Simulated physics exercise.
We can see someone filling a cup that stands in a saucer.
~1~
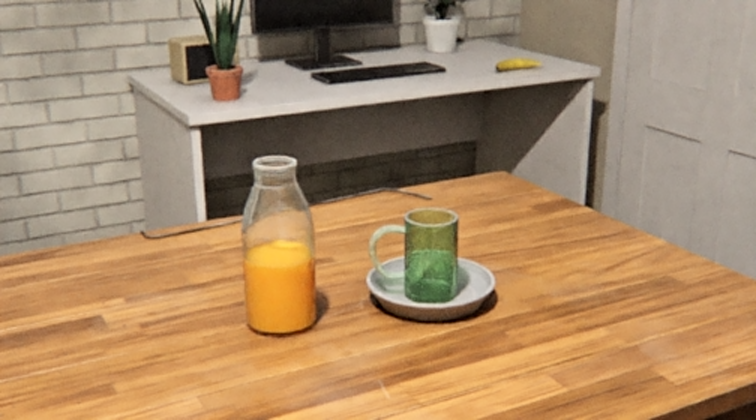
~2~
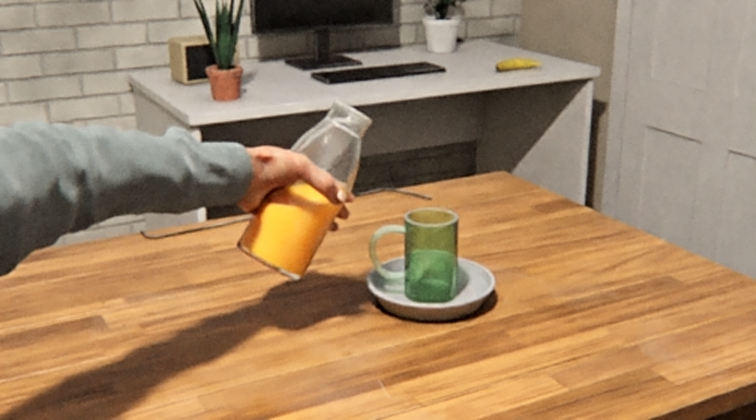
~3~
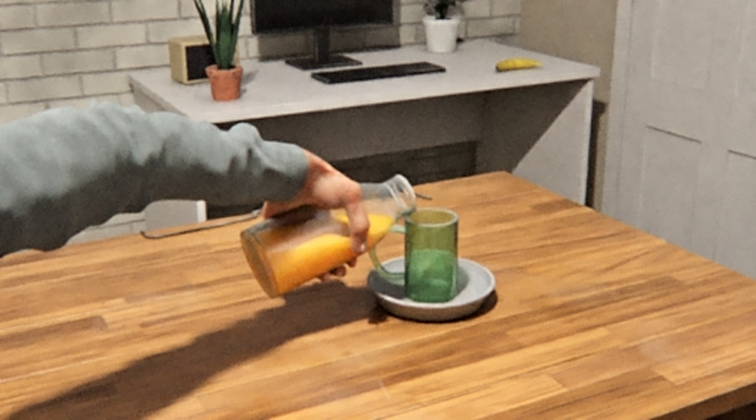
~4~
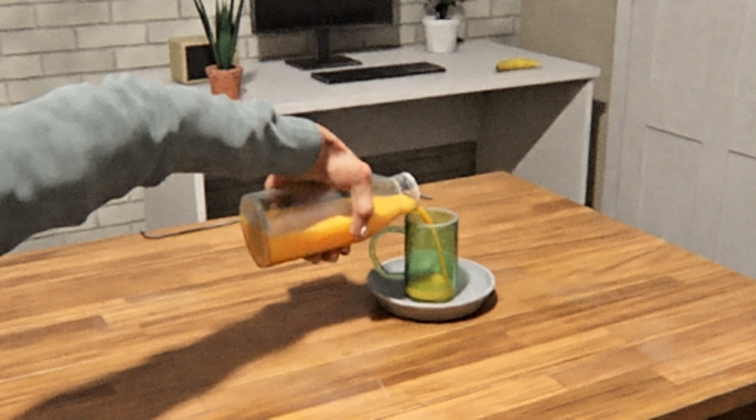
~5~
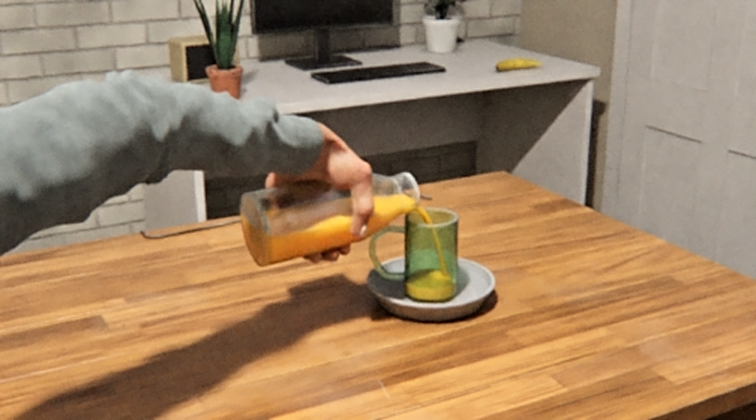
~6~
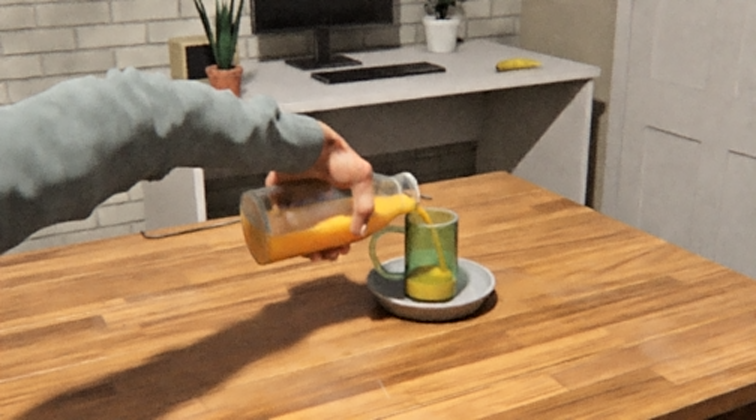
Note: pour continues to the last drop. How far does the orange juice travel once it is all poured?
It travels as far as the saucer.
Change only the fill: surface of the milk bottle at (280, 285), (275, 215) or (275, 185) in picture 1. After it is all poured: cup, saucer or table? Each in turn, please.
In that order: No farther than the cup, on to the top, floods the top.
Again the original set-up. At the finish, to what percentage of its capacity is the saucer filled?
Fill at end: Approx. 50 in a hundred.
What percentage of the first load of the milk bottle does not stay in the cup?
I'd put it at about 30 %.
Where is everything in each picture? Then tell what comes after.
Before the pour; milk bottle (278, 241) about half full; cup (431, 253) empty; saucer (463, 306) dry, in the first frame.
The milk bottle is on its way; milk bottle (313, 184) tipped 35° with all of its load; cup (431, 253) empty, in the second frame.
The orange juice nears the lip; milk bottle (336, 227) tipped 75° with all of its load; cup (431, 253) empty, in the third frame.
Pouring; milk bottle (337, 211) tipped 85° with nearly all of its load; cup nearly empty, surface at (431, 283), in the fourth frame.
Pouring; milk bottle (337, 210) tipped 85° with nearly all of its load; cup (431, 253) nearly empty, in the fifth frame.
Pouring; milk bottle (337, 209) tipped 85° with nearly all of its load; cup about a quarter full, surface at (431, 275); saucer (463, 306) dry, in the sixth frame.
A moment on, the cup is about three quarters full; the saucer is dry.
Further on, the cup is full to the brim; the saucer is wet, with room to spare.
When it is over, the cup is full to the brim; the saucer is wet, with room to spare.
